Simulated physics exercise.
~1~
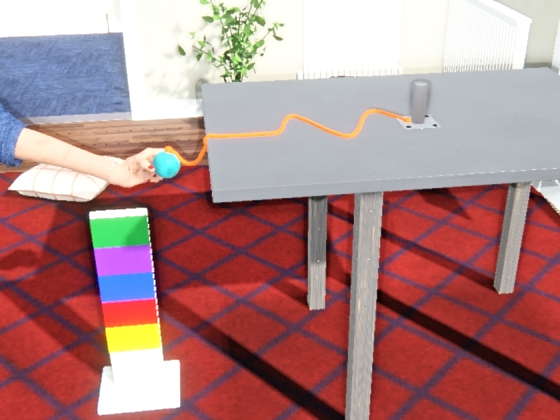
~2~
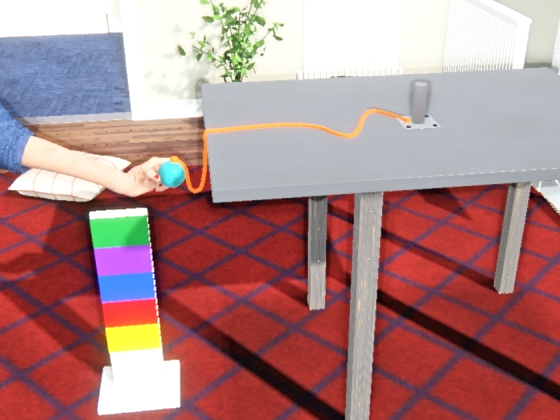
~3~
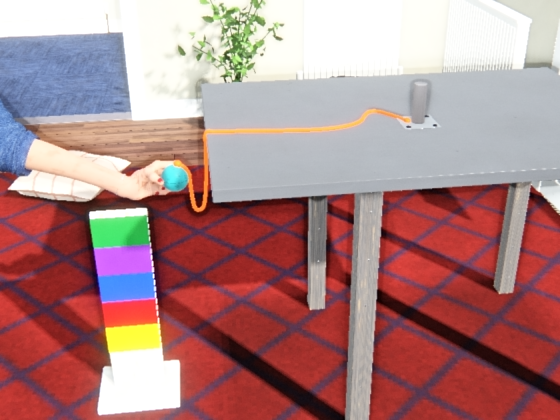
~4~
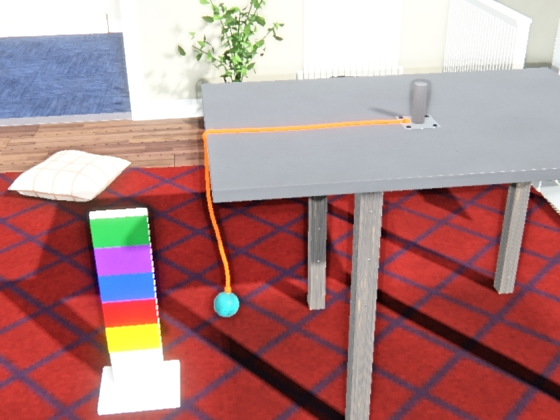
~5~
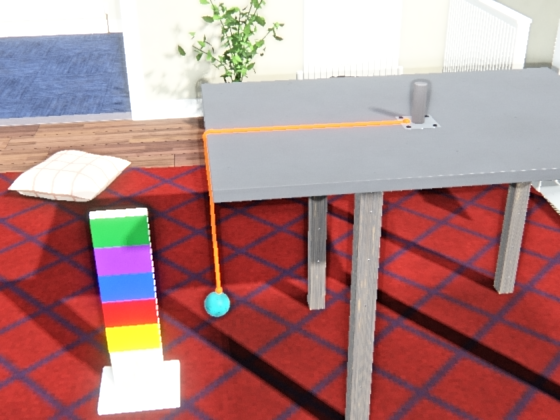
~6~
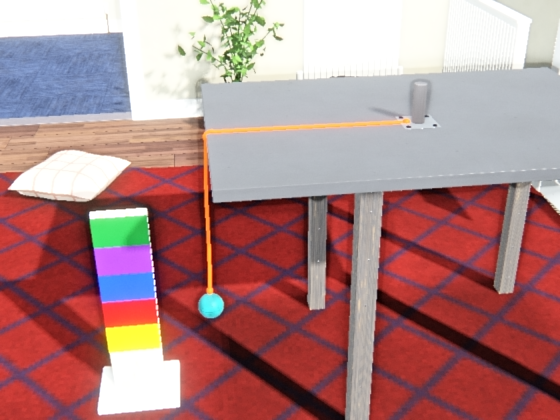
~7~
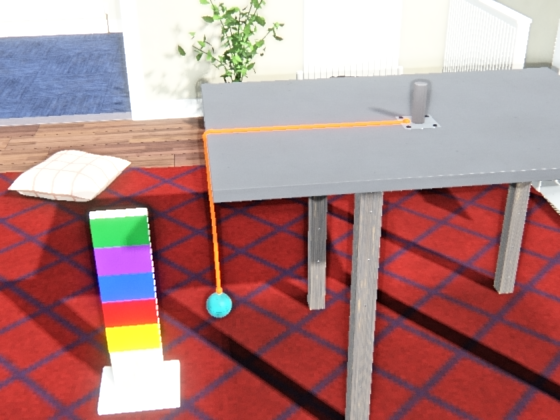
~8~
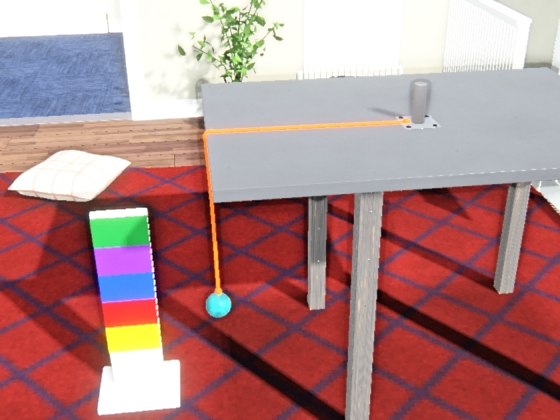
Turquoise ball on an orange lead dropping from a hand beside a grey table, swinging slightly and hanging level with the red band.
